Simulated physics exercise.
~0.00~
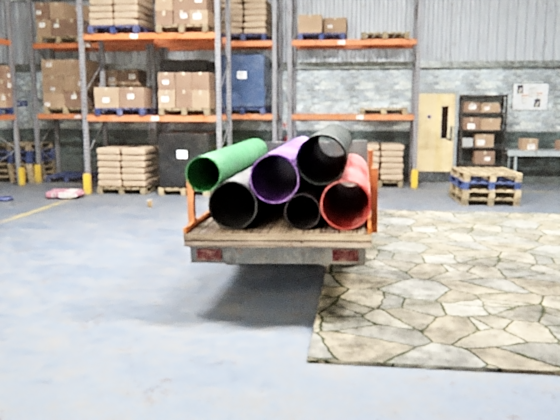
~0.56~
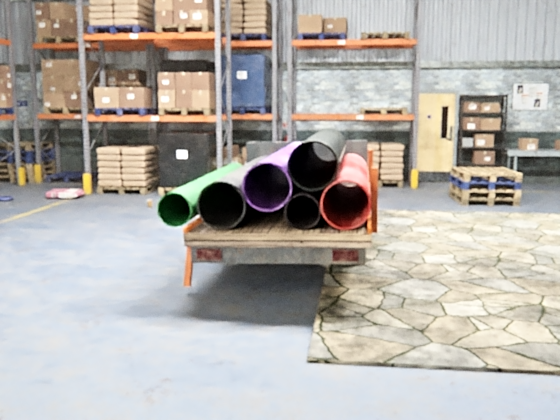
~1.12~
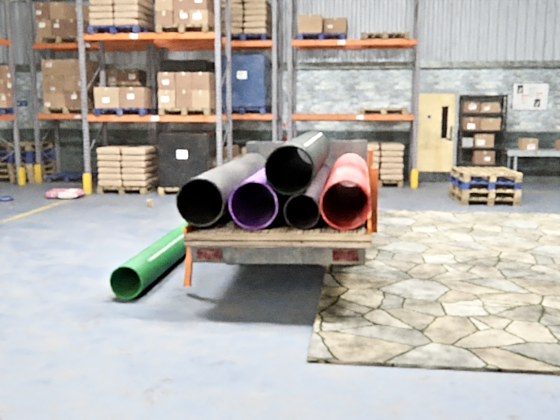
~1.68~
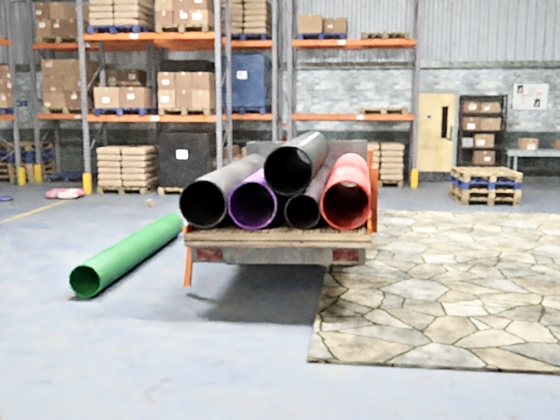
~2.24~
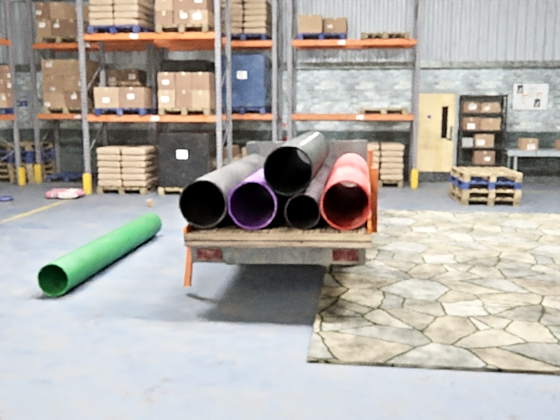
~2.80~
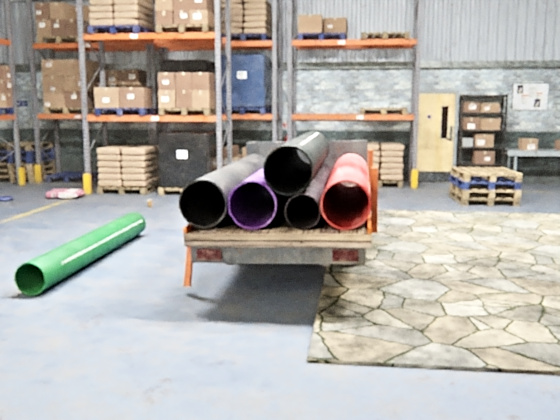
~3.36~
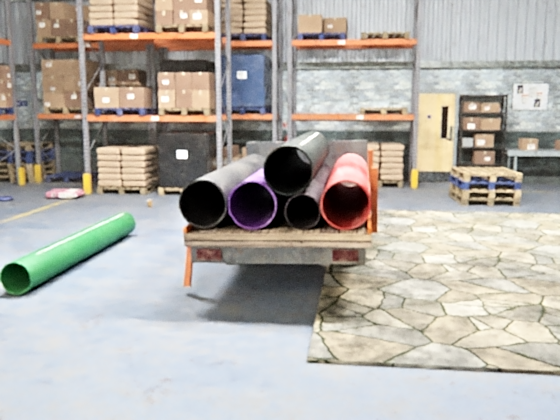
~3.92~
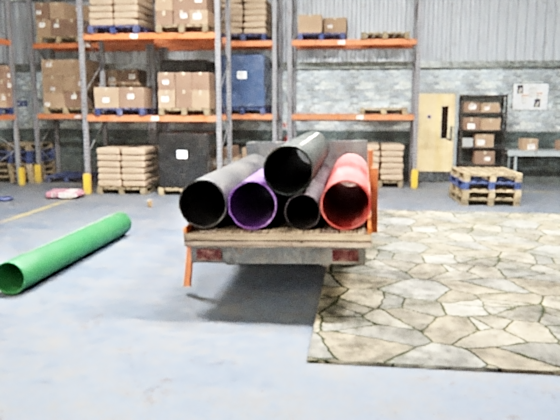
To begin with, a low trailer stands in a warehouse, seen from behind, stacked with green, purple, red and black pipes whose open ends face the viewer. The orange post on the left side swings down, and the green pipe slides out over that edge while the purple one starts to sink leftward. The green pipe drops to the floor, and the purple one settles onto the deck between black pipes. The green pipe then rolls left across the floor, gradually slowing. It ends up near the far left, while the other five pipes remain on the trailer.
